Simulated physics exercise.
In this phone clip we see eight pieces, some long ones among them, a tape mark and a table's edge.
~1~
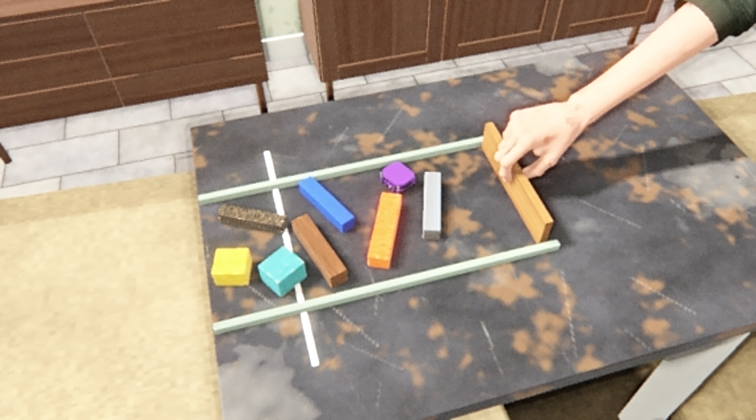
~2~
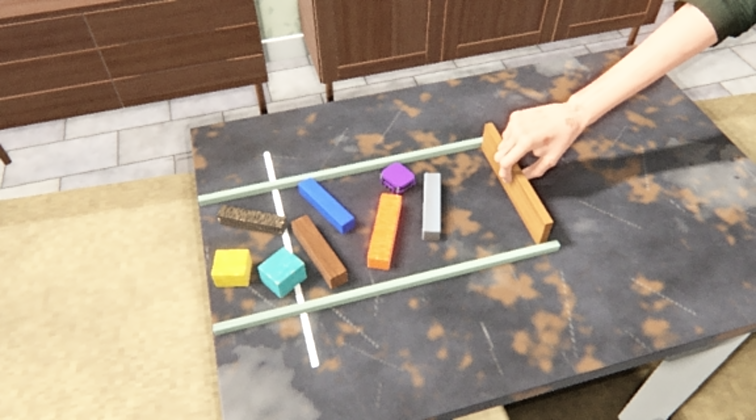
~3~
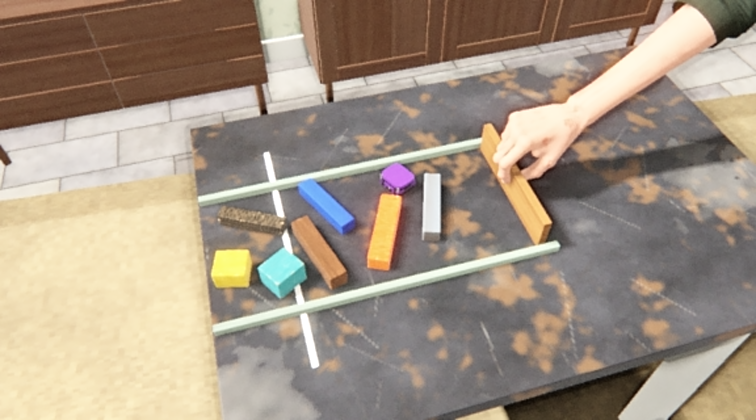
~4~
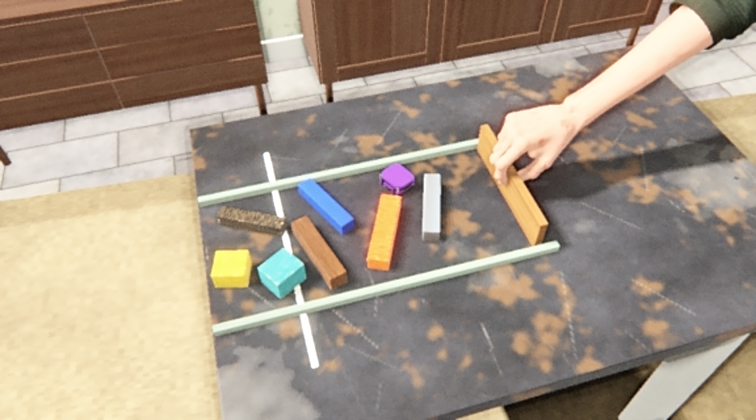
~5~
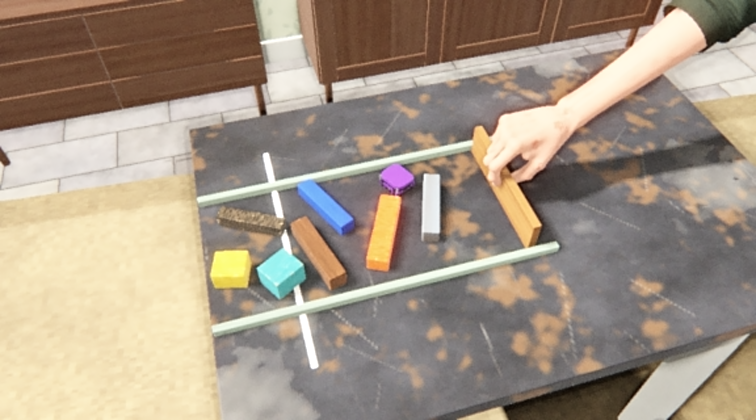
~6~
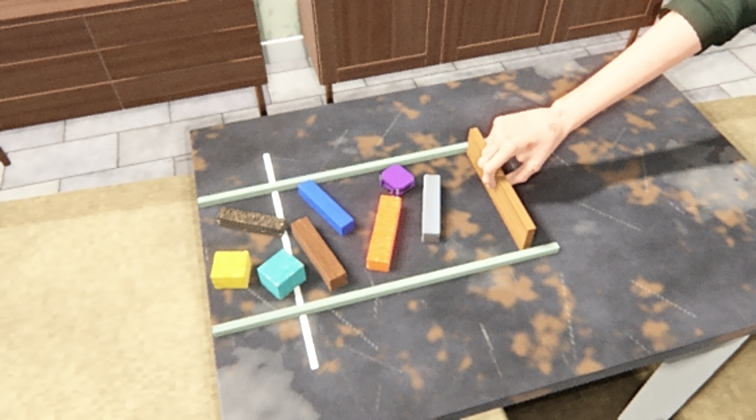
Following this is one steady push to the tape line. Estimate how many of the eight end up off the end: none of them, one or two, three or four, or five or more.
One or two.
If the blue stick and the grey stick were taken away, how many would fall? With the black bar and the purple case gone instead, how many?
That gives 0 in the first case, then 1 in the second.
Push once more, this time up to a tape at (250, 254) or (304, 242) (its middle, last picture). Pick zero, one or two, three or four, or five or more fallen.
At least five; zero.
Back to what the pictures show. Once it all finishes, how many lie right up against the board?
It is in contact with 2.
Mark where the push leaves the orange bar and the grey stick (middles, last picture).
Around (262, 261) and around (278, 244).
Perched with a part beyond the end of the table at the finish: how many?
Tally: 2.
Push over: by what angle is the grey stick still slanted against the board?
Roughly 0 degrees.
Early on, none off yet; yellow block at rest near (232, 270); black bar at rest near (252, 222); turquoise block at rest near (282, 274).
Finally, the number that fall off is one or two; lost, yellow block.
